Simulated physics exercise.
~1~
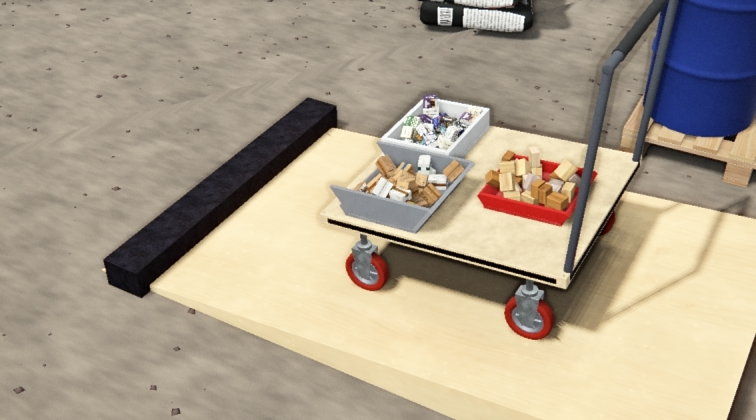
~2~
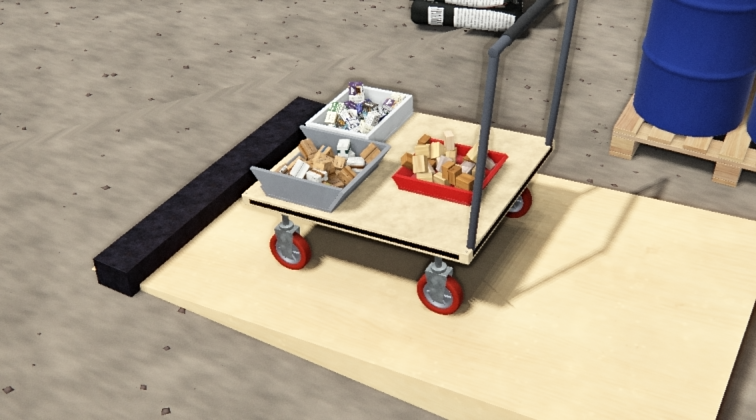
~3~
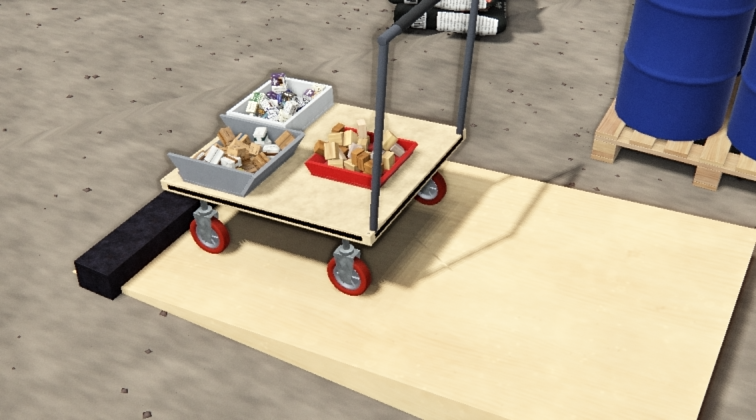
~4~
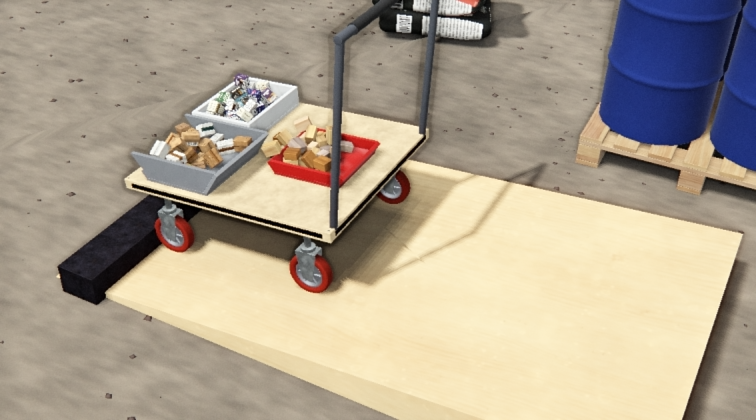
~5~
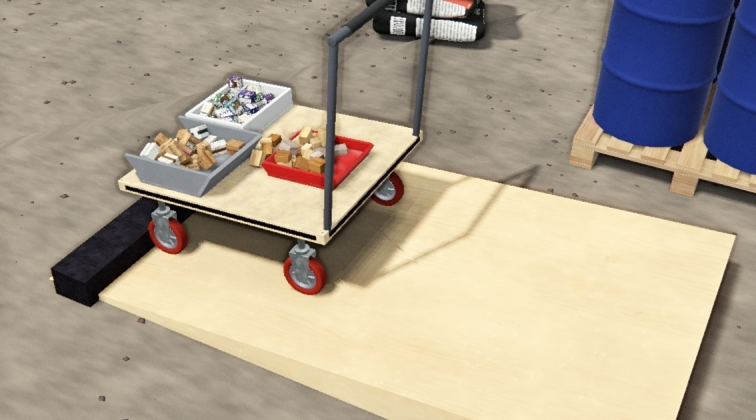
At first, a flatbed trolley with a grey, a white and a red container on its deck stands on a pale, gently sloping ramp, short of a long black wheel stop. It rolls down to the left, its small loads staying in place, while the view drifts slightly right. As the trolley reaches the wheel stop and halts, the wooden blocks in the red container slide to the left, and a few spill over its edge towards the grey one. Finally the trolley rests upright against the stop, with the grey and white containers still looking full.
